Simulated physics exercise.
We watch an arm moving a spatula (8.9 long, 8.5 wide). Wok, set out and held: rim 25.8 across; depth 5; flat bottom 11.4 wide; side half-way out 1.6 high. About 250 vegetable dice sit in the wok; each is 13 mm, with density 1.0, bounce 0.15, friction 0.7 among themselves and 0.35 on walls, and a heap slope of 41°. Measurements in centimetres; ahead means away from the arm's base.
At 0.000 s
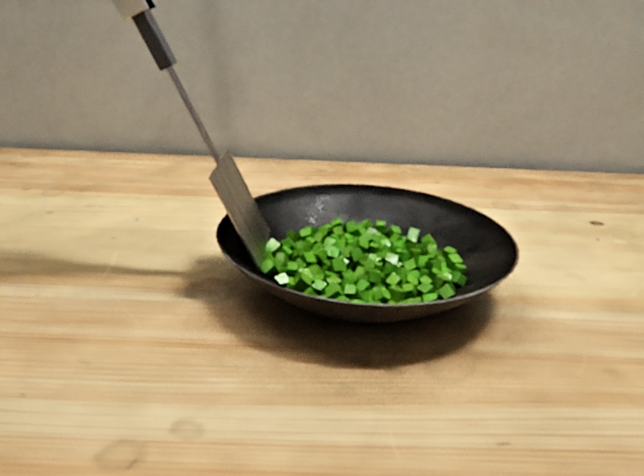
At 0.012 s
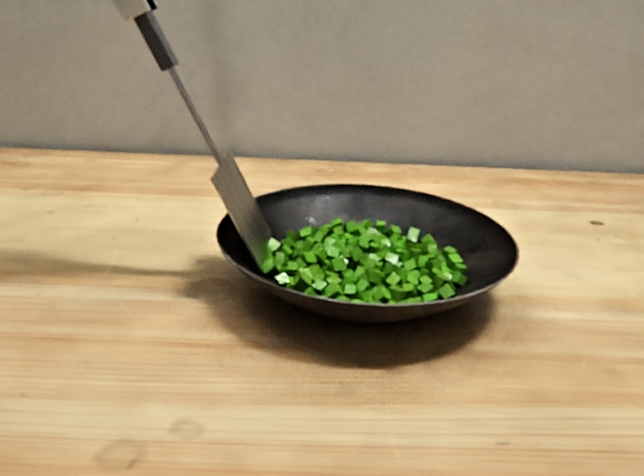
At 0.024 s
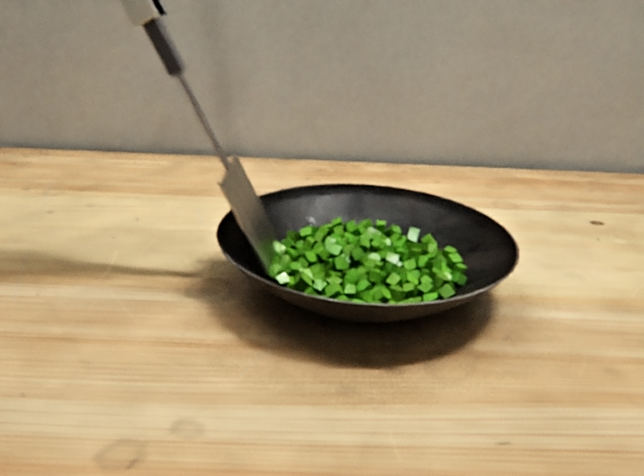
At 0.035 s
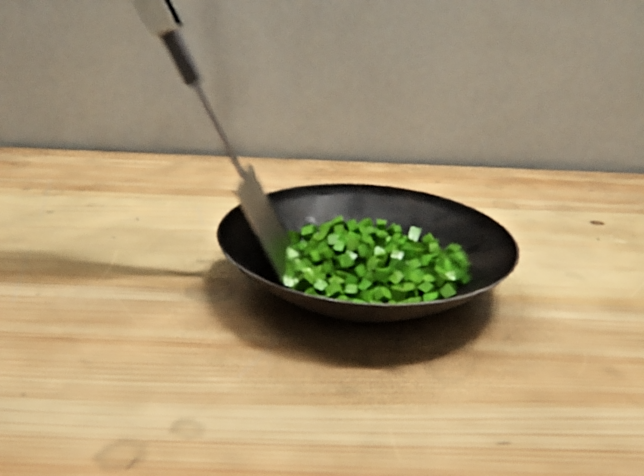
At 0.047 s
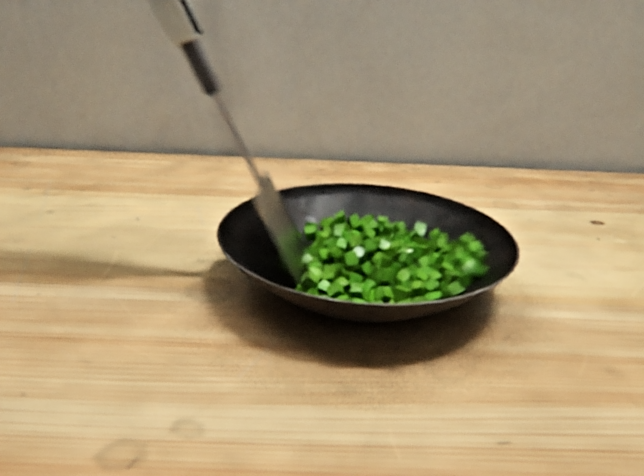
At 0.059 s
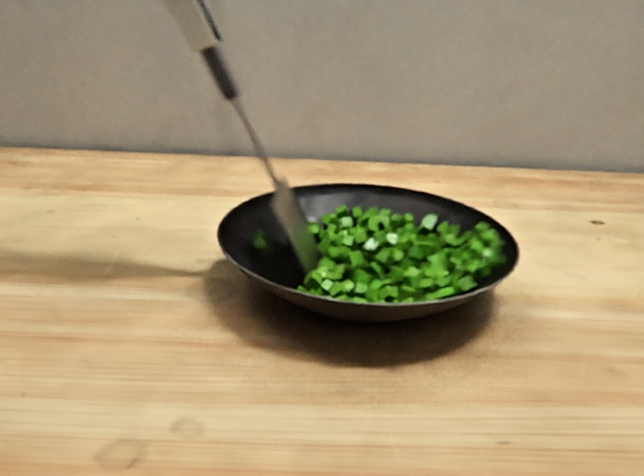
A metal spatula, held from above by a mostly unseen arm, slides rightward through a black wok, slowly at first and then faster, pushing bright green dice into a heap toward the right side while a few pieces show behind the blade. The wok sits on a pale wooden tabletop before a plain grey wall. The steady view looks slightly down from the front.
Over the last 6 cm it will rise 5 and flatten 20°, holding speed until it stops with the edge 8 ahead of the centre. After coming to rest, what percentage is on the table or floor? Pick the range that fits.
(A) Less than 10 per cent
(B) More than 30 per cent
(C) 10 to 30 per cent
B.
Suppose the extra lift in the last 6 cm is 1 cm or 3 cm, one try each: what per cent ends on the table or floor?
It comes to around 55 per cent on the first try and around 50 per cent on the second.
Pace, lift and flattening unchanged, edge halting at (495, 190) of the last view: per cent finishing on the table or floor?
Some 55 per cent.
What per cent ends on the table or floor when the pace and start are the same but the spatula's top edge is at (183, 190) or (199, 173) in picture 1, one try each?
About 30% and 30%.
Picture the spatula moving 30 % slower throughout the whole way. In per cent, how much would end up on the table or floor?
Approx. 30 per cent.
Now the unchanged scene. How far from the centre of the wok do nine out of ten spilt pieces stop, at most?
I reckon it's some 50 centimetres.
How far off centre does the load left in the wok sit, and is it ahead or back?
Ahead, by about 4.5 cm.
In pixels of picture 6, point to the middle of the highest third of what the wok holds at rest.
The middle lies somewhere around (452, 252).
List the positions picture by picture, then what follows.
The first picture shows spatula top edge at (219, 162), sloping 64°; upper third of the load around (372, 259), from x 265 to 460, top at y 225; 249 in the wok.
The second picture shows spatula top edge at (220, 163), sloping 64°; upper third of the load around (372, 259), from x 270 to 460, top at y 225.
The third picture shows spatula top edge at (228, 167), sloping 64°; upper third of the load around (373, 260), from x 275 to 460, top at y 225.
The fourth picture shows spatula top edge at (243, 176), sloping 64°; upper third of the load around (376, 256), from x 285 to 465, top at y 225.
The fifth picture shows spatula top edge at (261, 184), sloping 64°; upper third of the load around (391, 251), from x 290 to 480, top at y 220.
The sixth picture shows spatula top edge at (278, 189), sloping 64°; upper third of the load around (408, 246), from x 265 to 495, top at y 210; 249 in the wok.
By 0.09 s, sloping 64°, highest piece 8 above the table; 242 in the wok, 7 on the blade or in flight.
By 0.12 s, sloping 59°, highest piece 11 above the table; 232 in the wok, 17 on the blade or in flight.
By 0.33 s, sloping 44°, highest piece 21 above the table; 154 in the wok, 72 on the table or floor, 23 on the blade or in flight.
By 1.38 s, sloping 44°, highest piece 6 above the table; 154 in the wok, 95 on the table or floor.
Final count, 154 in the wok, 95 on the table or floor. That is 38 % on the table or floor.
